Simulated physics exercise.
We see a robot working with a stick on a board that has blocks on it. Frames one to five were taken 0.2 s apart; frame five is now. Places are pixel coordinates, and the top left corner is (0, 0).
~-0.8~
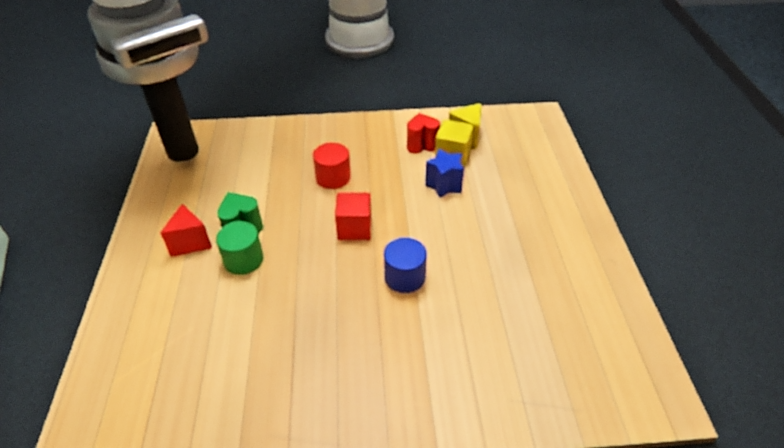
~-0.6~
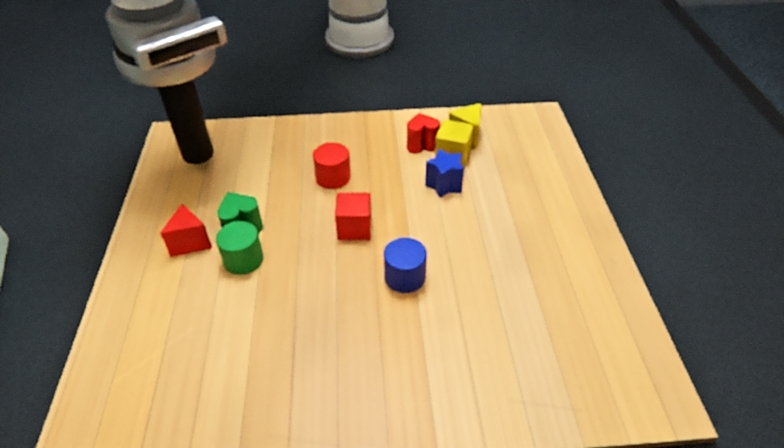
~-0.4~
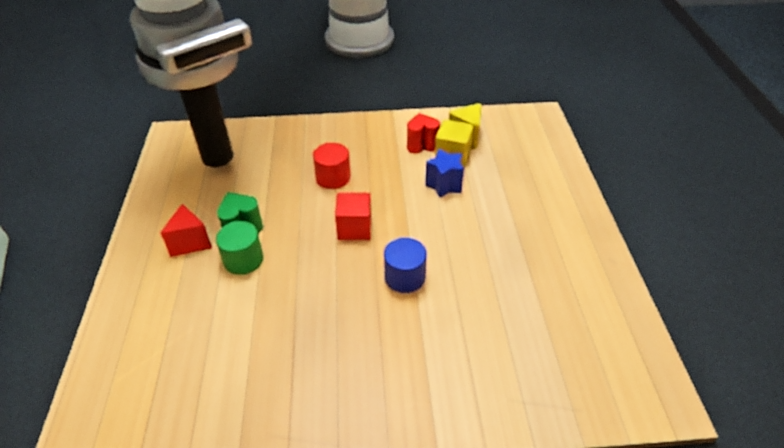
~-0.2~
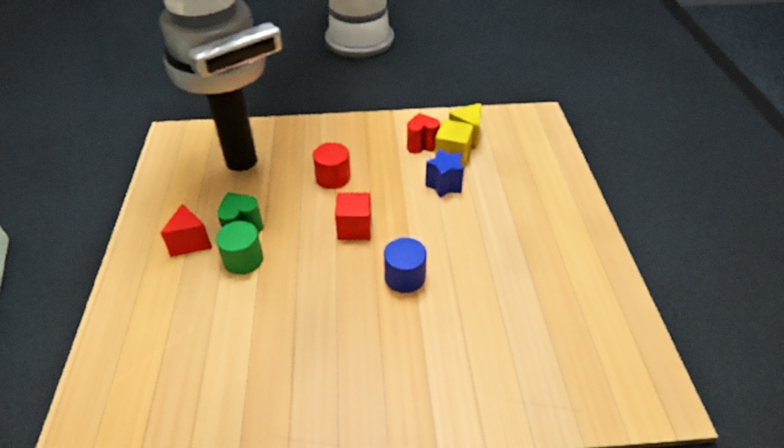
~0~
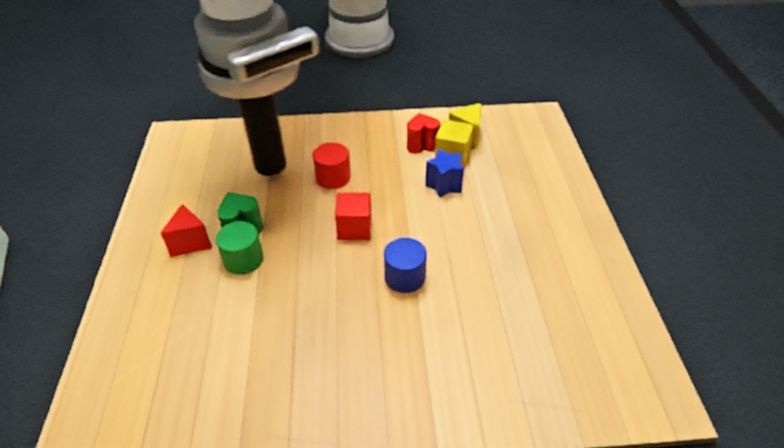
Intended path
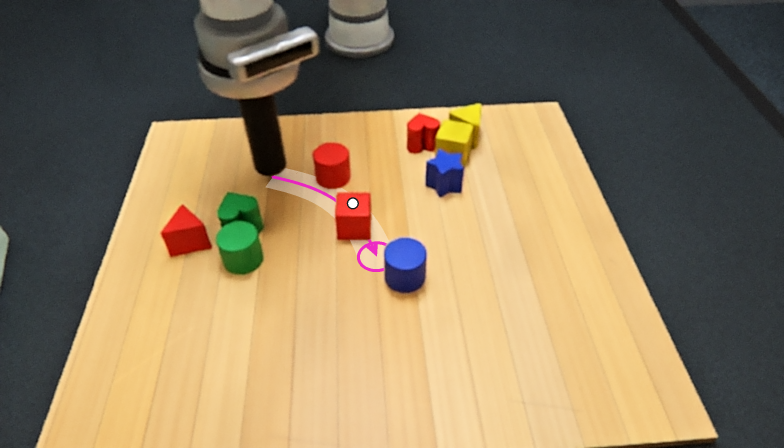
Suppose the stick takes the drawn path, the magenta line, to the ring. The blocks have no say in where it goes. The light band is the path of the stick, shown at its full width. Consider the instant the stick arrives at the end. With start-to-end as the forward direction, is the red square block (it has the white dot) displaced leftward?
In short: No.
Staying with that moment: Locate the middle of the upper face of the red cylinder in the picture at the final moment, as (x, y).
The answer is (348, 153).
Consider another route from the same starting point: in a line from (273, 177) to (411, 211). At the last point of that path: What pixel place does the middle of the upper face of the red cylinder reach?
By then it is at (361, 151).
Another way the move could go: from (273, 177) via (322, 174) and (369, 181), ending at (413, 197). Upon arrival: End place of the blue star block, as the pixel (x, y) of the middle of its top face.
When the path ends, it will be at (480, 159).
Path on the board, from (273, 177) via (319, 191) and (355, 218), ending at (377, 256); the dot is on the red square block.
On the path given first. One third of the way, stick (318, 180); red cylinder (346, 153).
Two thirds of the way, stick (354, 207); red cylinder (348, 153); red square block (361, 218).
At the end, stick (376, 245); green heart block in place; red cylinder (348, 153); red square block (367, 260); blue cylinder (410, 257).
